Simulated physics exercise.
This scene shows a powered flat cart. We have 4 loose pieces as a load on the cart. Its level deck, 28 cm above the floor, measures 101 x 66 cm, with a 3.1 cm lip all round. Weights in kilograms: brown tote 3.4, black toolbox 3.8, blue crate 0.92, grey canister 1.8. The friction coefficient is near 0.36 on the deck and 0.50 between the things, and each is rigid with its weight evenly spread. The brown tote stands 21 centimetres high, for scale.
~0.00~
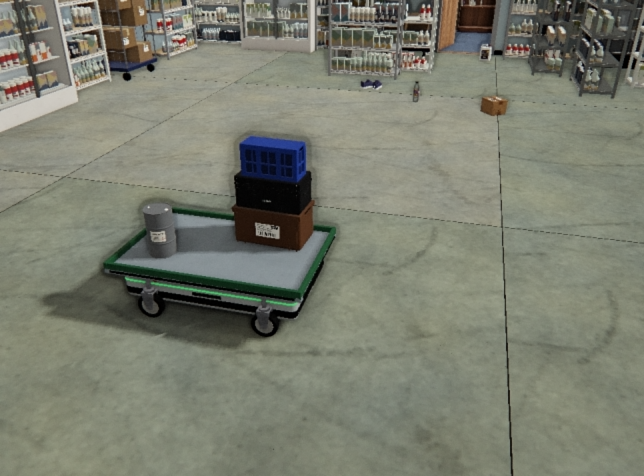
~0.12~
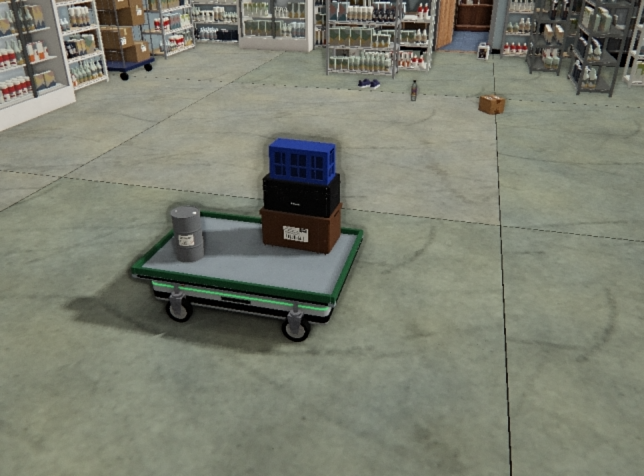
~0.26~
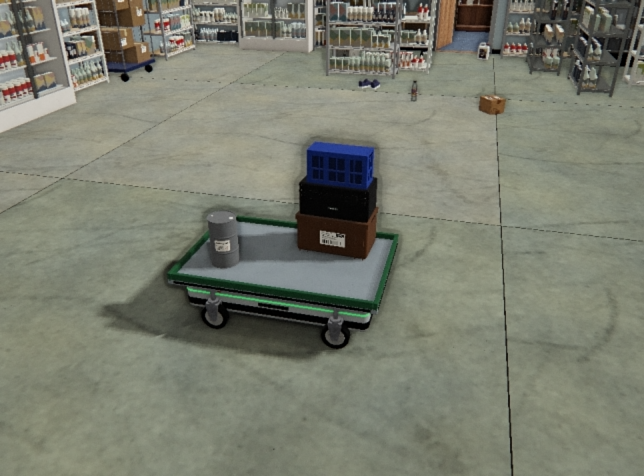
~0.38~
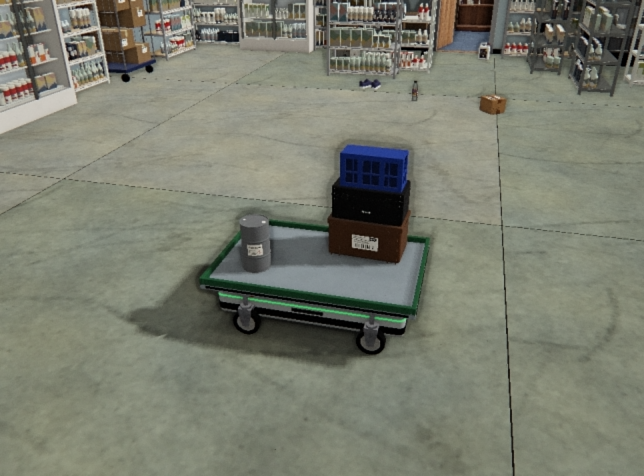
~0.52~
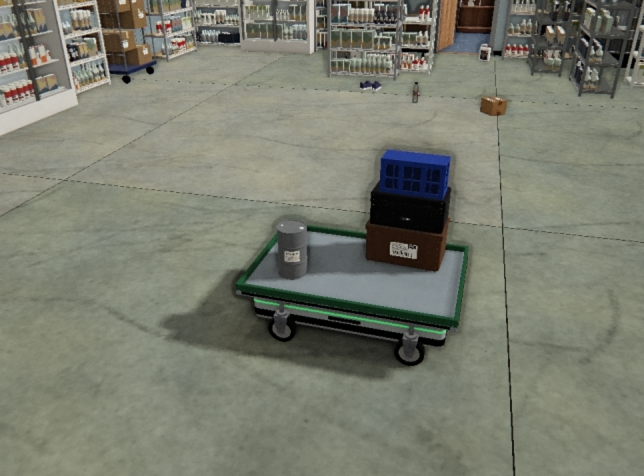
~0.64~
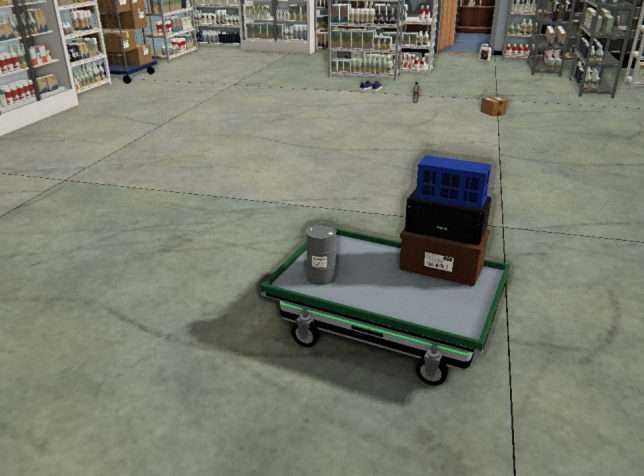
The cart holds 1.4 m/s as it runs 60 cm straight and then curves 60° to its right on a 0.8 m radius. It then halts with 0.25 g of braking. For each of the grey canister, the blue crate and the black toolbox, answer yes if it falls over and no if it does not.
Grey canister: No; blue crate: Yes; black toolbox: Yes.
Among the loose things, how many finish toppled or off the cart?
I get 2.
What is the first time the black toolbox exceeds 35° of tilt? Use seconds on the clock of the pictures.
Around 1.1 seconds.
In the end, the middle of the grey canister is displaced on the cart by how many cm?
About 0 cm.
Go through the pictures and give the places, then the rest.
In the first picture, 0 cm covered; grey canister (161, 231); blue crate (273, 159); black toolbox (274, 188).
In the second picture, 17 cm covered; brown tote (302, 224).
In the third picture, 36 cm covered; brown tote (337, 228).
In the fourth picture, 53 cm covered; brown tote (369, 232).
In the fifth picture, 73 cm covered; brown tote (407, 239).
In the sixth picture, 90 cm covered, turned 11°; grey canister (321, 255); blue crate (453, 181) shifted 5 cm; black toolbox (448, 214) shifted 4 cm.
Around 1.04 s, 146 cm covered, turned 51°; blue crate now off the cart; black toolbox at 28° to upright near (576, 293); brown tote shifted 2 cm.
Around 1.34 s, 186 cm covered, turned 60°; black toolbox now off the cart; brown tote shifted 2 cm.
Finally (2.3 s), off the cart and tipped over, black toolbox and blue crate; the other 2 still in place (within 10 cm). In the last view, grey canister near (474, 396).
